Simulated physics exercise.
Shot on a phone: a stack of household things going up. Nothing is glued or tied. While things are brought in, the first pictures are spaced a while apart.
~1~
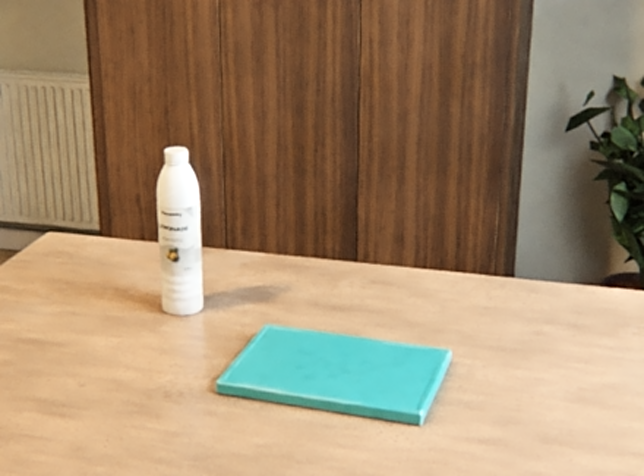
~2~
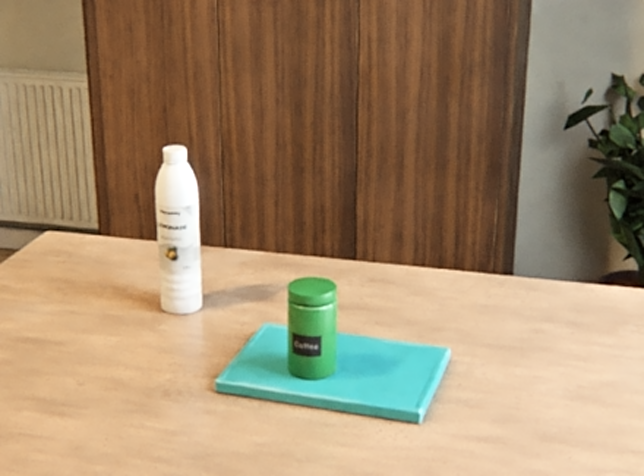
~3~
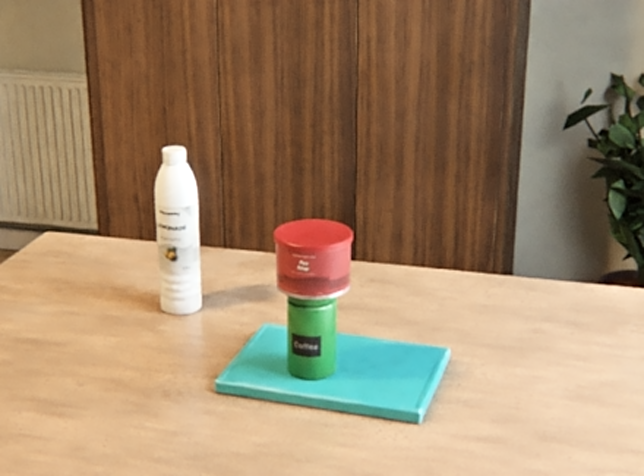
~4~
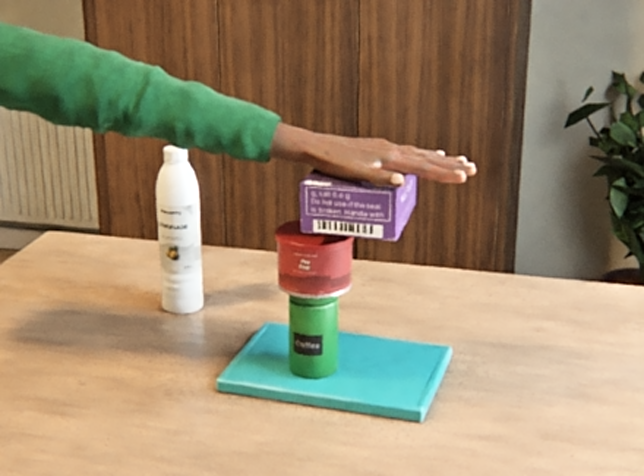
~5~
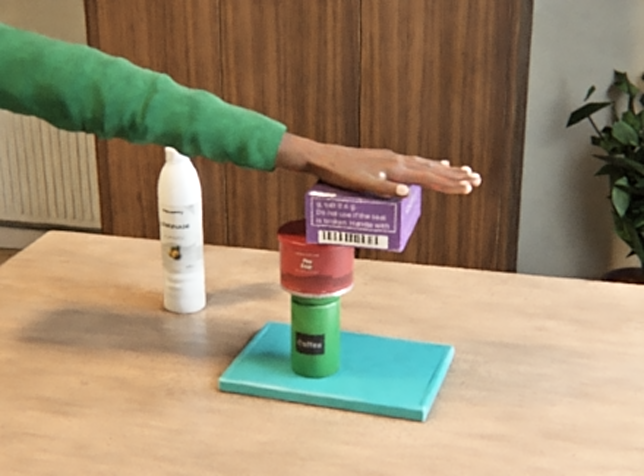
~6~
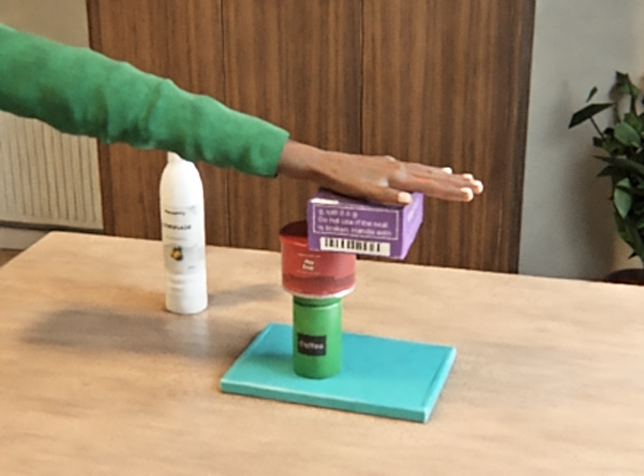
On a wooden table, a green tin and red tub are stacked before a hand lowers a purple box.
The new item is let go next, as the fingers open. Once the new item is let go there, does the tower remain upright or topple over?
Unstable.
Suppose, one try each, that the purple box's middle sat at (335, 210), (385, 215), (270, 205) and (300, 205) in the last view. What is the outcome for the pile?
Stays standing; collapses; collapses; stays standing.
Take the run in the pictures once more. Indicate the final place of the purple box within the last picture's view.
It ends up close to (526, 370).
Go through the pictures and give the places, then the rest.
In the first frame, the last thing is not in view yet.
In the second frame, the last thing is not in view yet; white bottle (178, 230).
In the third frame, the last thing is not in view yet; red tub (313, 259).
The fourth frame shows still above its spot; purple box (360, 195); white bottle (179, 229).
The fifth frame shows still above its spot; purple box (366, 205); red tub (317, 257).
The sixth frame shows set down, still held; purple box (368, 212); white bottle (183, 230).
Then, 0.40 s after the last picture, purple box now fallen.
Then, 0.80 s after the last picture, things are still on the move.
At rest, fallen, purple box; the other 4 in place. Seen from the same camera at the end, purple box near (526, 370). The pile comes apart.
